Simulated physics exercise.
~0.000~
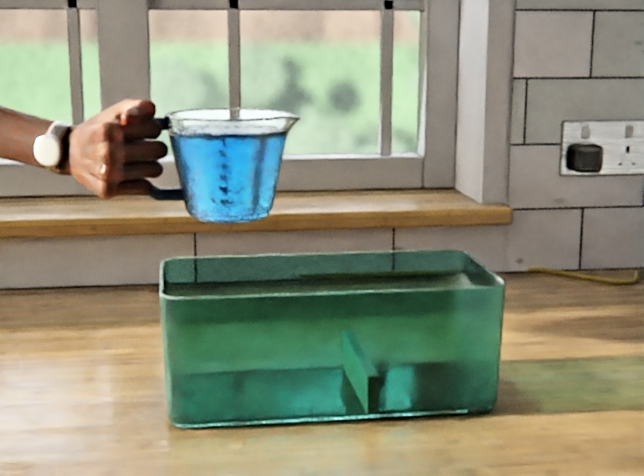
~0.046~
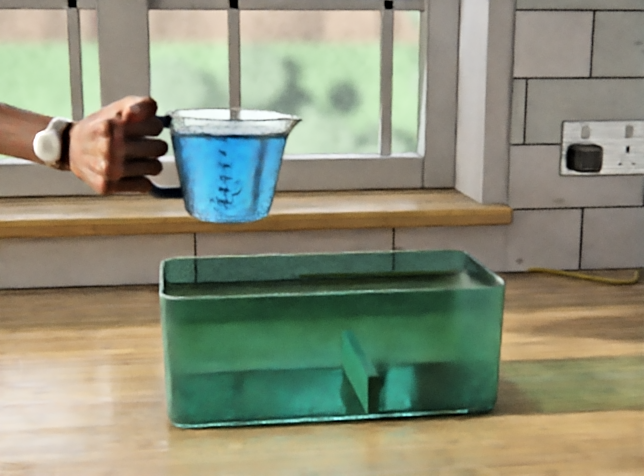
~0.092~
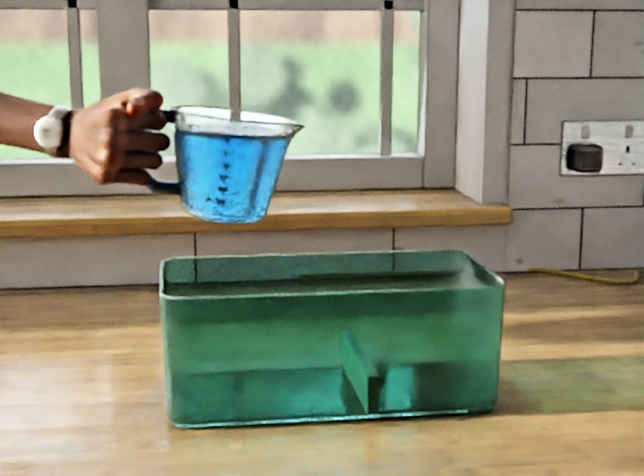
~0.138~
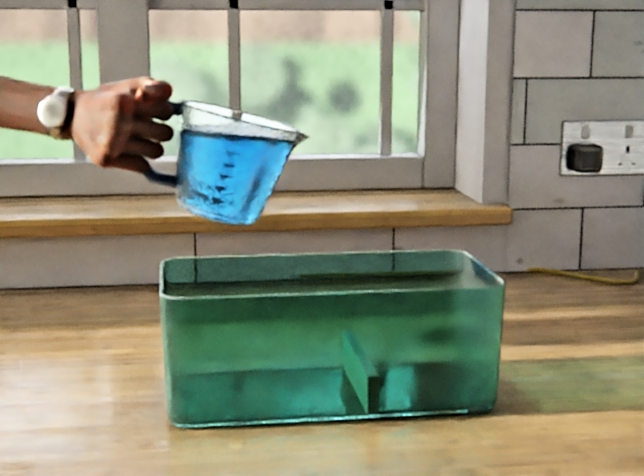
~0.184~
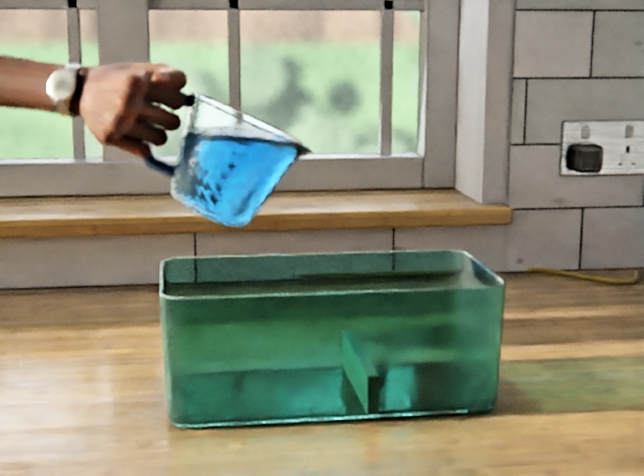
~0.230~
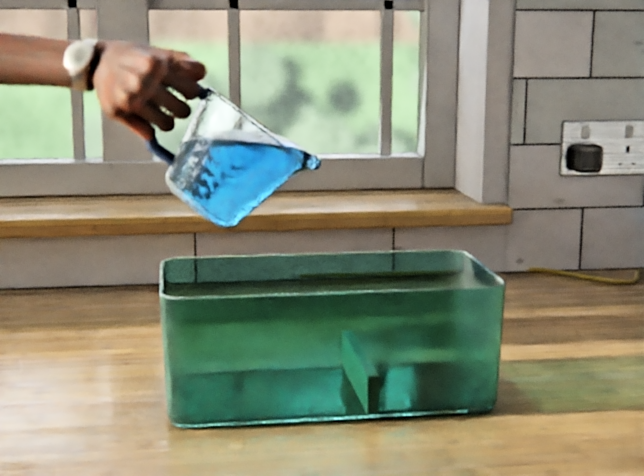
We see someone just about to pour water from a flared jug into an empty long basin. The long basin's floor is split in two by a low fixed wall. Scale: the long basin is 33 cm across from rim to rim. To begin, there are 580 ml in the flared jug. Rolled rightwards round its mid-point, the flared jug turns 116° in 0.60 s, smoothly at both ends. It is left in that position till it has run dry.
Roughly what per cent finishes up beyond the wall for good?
Roughly 29 per cent.
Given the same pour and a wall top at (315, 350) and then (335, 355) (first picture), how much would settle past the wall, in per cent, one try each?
I'd put it at about 70 per cent for the first and about 55 per cent for the second.
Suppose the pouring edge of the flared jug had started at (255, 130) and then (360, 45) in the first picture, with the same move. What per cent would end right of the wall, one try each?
10 in a hundred, followed by 75 in a hundred.
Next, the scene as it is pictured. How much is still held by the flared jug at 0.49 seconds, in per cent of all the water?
Close to 26 percent of the liquid remains at that time.
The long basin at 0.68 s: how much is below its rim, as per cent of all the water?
About 96 %.
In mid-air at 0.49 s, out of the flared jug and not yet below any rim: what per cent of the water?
Near 22 per cent of it all.
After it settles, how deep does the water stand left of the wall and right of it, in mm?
Around 14 mm deep on the left, around 8 mm deep on the right.
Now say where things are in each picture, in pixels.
The first frame shows tilt 0°; pouring edge (300, 116); surface from (172, 130) to (284, 129); the long basin's rim runs from (162, 279) to (485, 269); the wall's top is at (359, 353).
The second frame shows tilt 2°; pouring edge (302, 118); surface from (173, 129) to (285, 130).
The third frame shows tilt 7°; pouring edge (305, 124); surface from (175, 128) to (287, 133).
The fourth frame shows tilt 15°; pouring edge (310, 135); surface from (181, 127) to (294, 135).
The fifth frame shows tilt 25°; pouring edge (313, 150); surface from (184, 131) to (304, 142).
The sixth frame shows tilt 37°; pouring edge (314, 168); surface from (184, 142) to (304, 157); 3 per cent is over the edge.
By 0.49 s the tilt is 107° and 27 per cent is still to pour, 29 is left of the wall and 23 right of it.
By 0.68 s the tilt is 116° and 1 per cent is still to pour, 71 is left of the wall and 25 right of it.
By 0.88 s the tilt is 116° and 0 per cent is still to pour, 70 is left of the wall and 28 right of it.
By 1.10 s the tilt is 116° and 0 per cent is still to pour, 70 is left of the wall and 29 right of it.
At rest 70 per cent lies left of the wall, 29 right of it and 2 outside.
